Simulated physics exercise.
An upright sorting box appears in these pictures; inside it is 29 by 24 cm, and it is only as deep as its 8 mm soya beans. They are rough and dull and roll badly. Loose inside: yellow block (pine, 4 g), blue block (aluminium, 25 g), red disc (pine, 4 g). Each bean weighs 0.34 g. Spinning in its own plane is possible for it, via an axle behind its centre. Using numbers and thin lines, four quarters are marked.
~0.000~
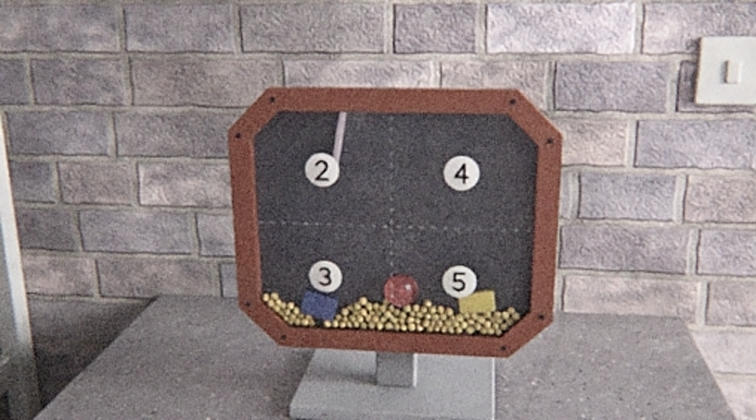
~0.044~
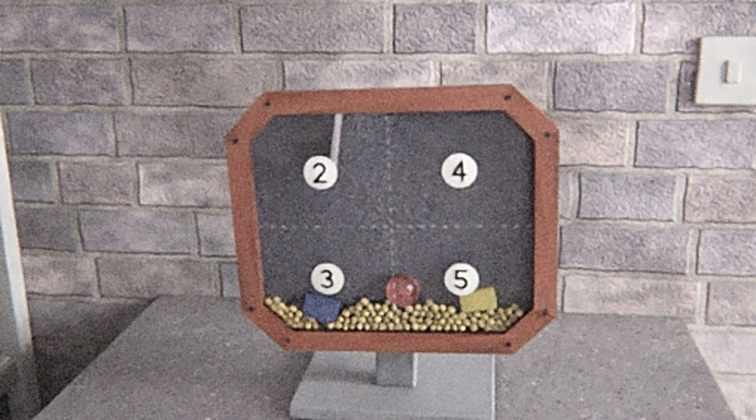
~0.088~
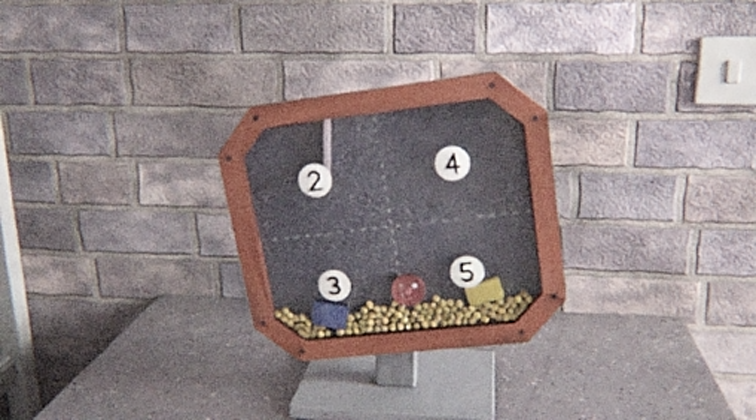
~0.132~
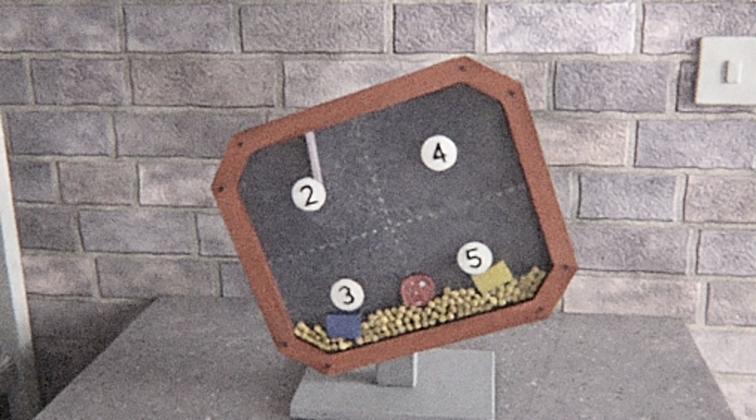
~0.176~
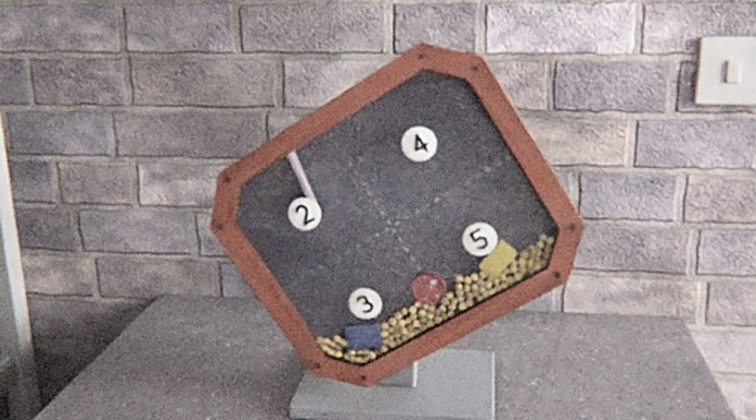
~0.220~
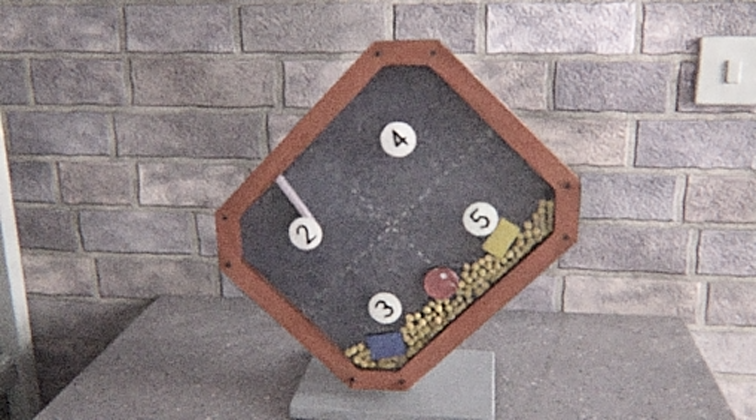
On a grey tabletop by a brick wall, a brown-framed box of beans, blocks and a red disc rotating steadily anticlockwise.
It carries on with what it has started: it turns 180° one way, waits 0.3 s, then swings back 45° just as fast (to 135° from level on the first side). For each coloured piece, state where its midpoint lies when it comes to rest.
At rest, red disc at 2, blue block at 2, yellow block at 2.
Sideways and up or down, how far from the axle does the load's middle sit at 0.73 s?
Roughly 7 centimetres to the right and 7 centimetres below.
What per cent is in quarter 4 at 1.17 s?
The share there is near 30 %.
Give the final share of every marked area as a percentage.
At the end, quarter 2 has 80 percent, quarter 3 has 0 percent, quarter 4 has 20 percent and quarter 5 has 0 percent.
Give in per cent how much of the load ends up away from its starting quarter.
Around 100 per cent, give or take.
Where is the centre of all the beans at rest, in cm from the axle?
Offset approx. 2 cm left, 10 cm below.
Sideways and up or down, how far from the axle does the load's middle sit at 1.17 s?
Offset: Approx. 2 cm right, 10 cm below.
By 0.73 s, it stands 180° anticlockwise; the beans' middle is 7 cm right of and 7 cm below the centre; no. 2, 75 %, no. 3, 10 %, no. 4, 15 %; yellow block in no. 2; blue block in no. 2; red disc in no. 2.
By 1.17 s, it stands 158° anticlockwise; the beans' middle is 2 cm right of and 10 cm below the centre; no. 2, 70 %, no. 4, 30 %; yellow block in no. 2; blue block in no. 2; red disc in no. 2.
By 1.31 s, it stands 135° anticlockwise; the beans' middle is 2 cm left of and 10 cm below the centre; no. 2, 70 %, no. 4, 30 %; yellow block in no. 2; blue block in no. 2; red disc in no. 2.
All still by 2.1 s, it stands 135° anticlockwise; no. 2, 80 %, no. 3, 0 %, no. 4, 20 %, no. 5, 0 %; yellow block in no. 2; blue block in no. 2; red disc in no. 2.
